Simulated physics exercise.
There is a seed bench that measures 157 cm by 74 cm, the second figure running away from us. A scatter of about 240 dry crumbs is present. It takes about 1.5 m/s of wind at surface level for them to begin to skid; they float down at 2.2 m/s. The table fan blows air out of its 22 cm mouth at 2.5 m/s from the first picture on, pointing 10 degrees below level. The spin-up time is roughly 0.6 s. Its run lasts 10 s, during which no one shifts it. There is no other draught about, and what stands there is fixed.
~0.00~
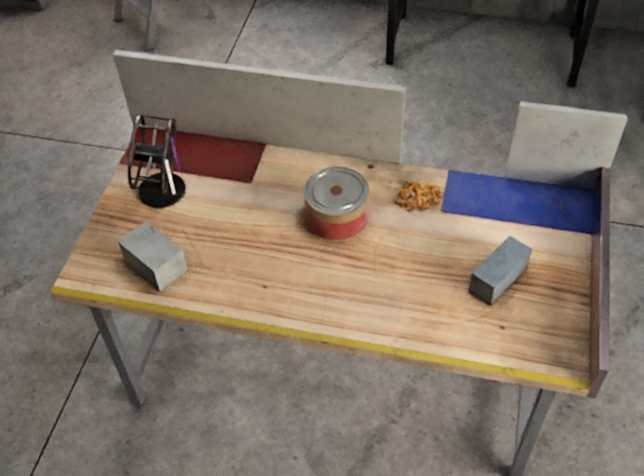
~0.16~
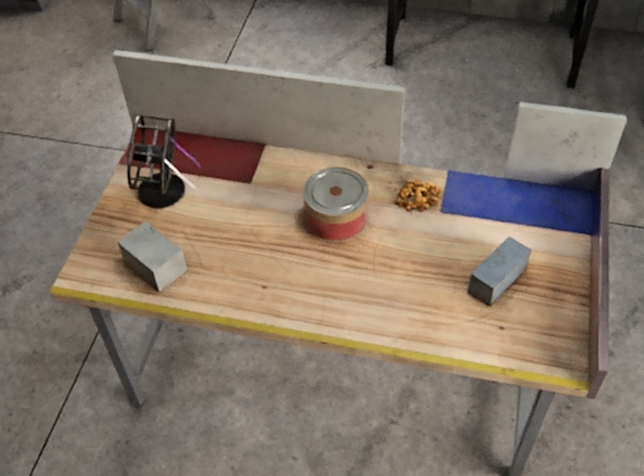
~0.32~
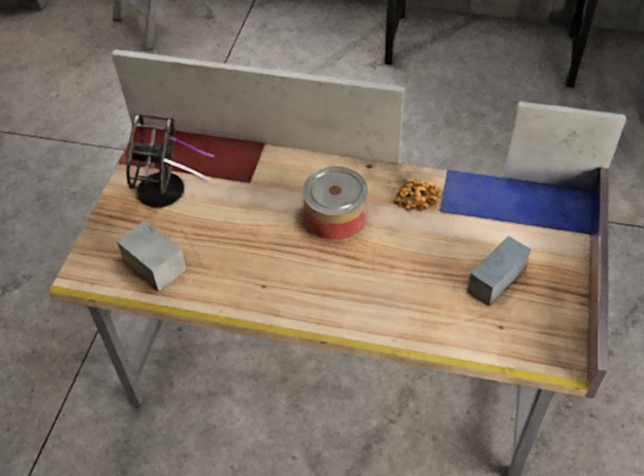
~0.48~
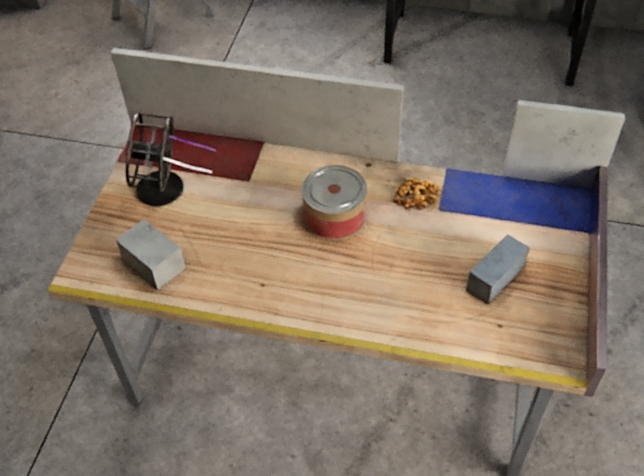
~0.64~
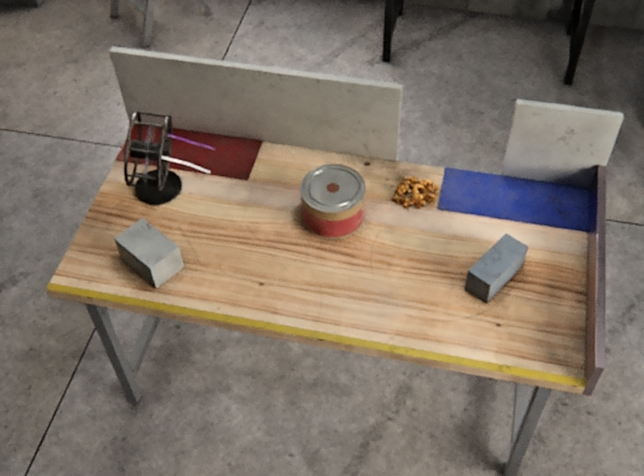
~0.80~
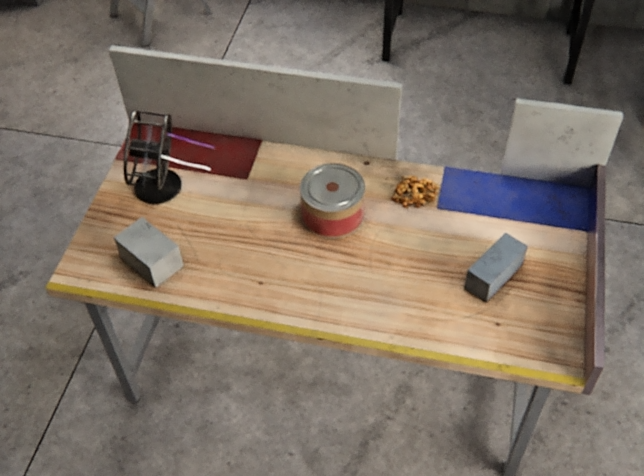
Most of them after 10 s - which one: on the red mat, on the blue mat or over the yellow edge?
It is blue that holds the most.
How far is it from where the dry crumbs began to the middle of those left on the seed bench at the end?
Close to 5 cm.
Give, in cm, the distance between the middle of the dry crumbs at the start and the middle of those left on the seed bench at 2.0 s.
I'd say close to 5 cm.
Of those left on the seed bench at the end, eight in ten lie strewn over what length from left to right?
Spread, left to right: Approx. 40 cm.
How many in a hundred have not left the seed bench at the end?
Result: Some 100 %.
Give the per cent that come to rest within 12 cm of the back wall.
About 30 %.
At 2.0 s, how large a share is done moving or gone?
It comes to some 30 per cent.
After 2.0 s, 73 % are on the move or not yet settled, 0 % are on the red mat, 35 % on the blue mat and 0 % over the yellow edge; the middle of those still in play is near (425, 197).
After 3.2 s, 70 % are on the move or not yet settled, 0 % are on the red mat, 34 % on the blue mat and 1 % over the yellow edge; the middle of those still in play is near (425, 197).
After 5.5 s, 67 % are on the move or not yet settled, 0 % are on the red mat, 33 % on the blue mat and 2 % over the yellow edge; the middle of those still in play is near (425, 197).
After 10.0 s, at the end, 0 % are on the red mat, 33 % on the blue mat and 2 % over the yellow edge; the middle of those still in play is near (425, 197).
